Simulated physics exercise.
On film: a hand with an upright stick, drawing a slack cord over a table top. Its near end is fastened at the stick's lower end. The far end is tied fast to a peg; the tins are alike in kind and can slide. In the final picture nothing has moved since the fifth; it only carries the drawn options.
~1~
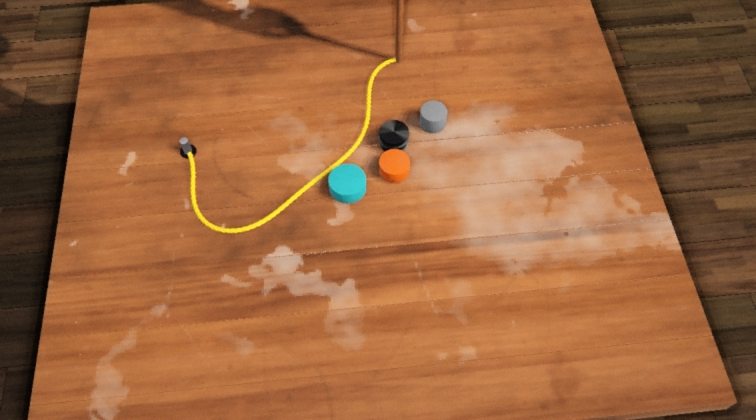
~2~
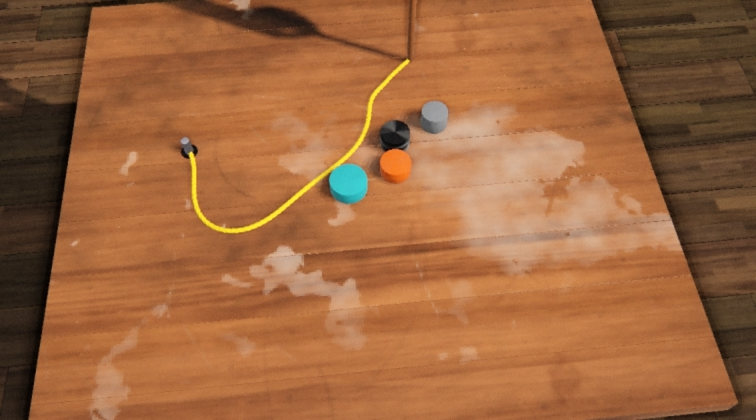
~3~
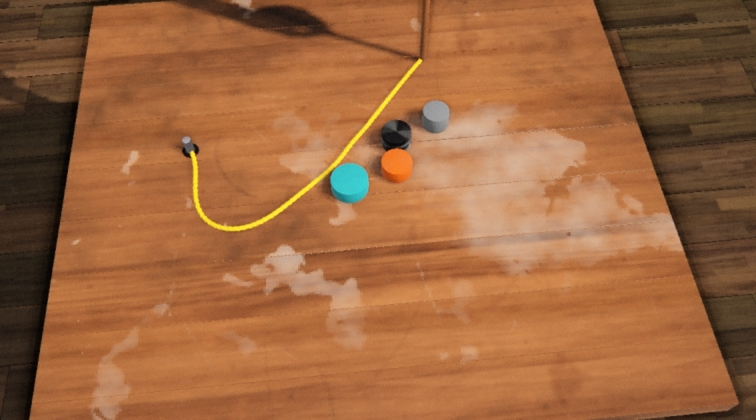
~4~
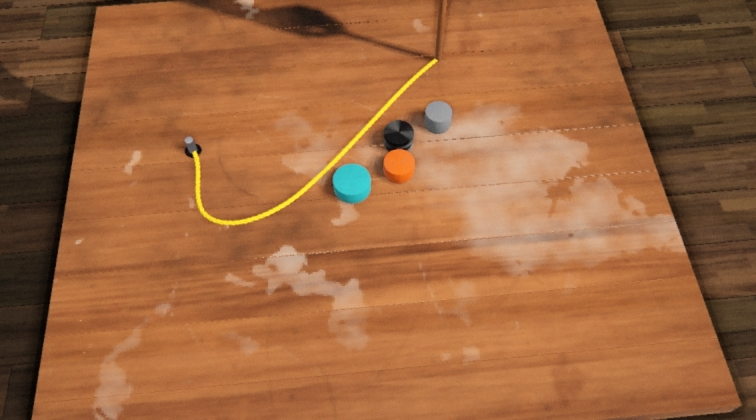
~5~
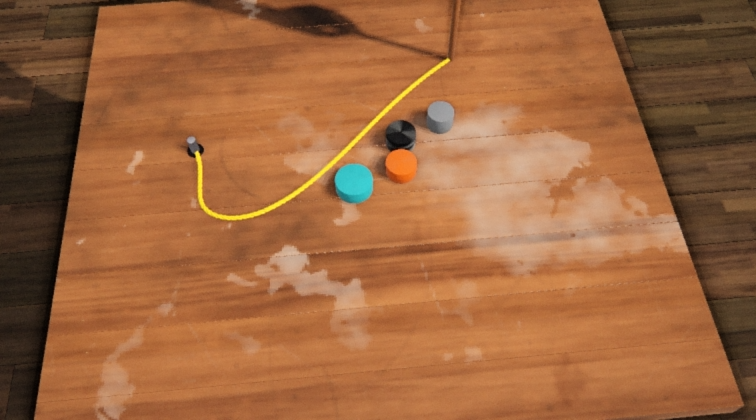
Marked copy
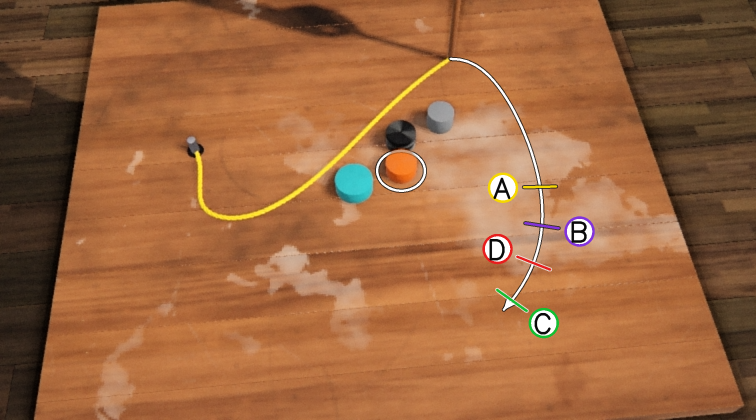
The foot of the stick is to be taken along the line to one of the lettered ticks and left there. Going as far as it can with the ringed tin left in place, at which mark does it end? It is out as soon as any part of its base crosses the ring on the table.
All is well up to D.
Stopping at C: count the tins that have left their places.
By then, three.
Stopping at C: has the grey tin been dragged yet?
Yes.
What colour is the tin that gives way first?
The grey tin.
On the marked copy, A at (540, 187); B at (542, 226); C at (512, 300); D at (533, 263); the ring at (401, 170); the route from (451, 59) via (536, 166) to (504, 310).
With D. Early on, foot of the stick (512, 109); orange tin (401, 167).
Further on, foot of the stick (540, 188); orange tin (401, 167).
At the end, foot of the stick (533, 264); grey tin (424, 152); orange tin (400, 167); the orange tin is still in its ring.
As for the rest, A is safe but short; B is safe but short; C drags the ringed tin to (393, 181).
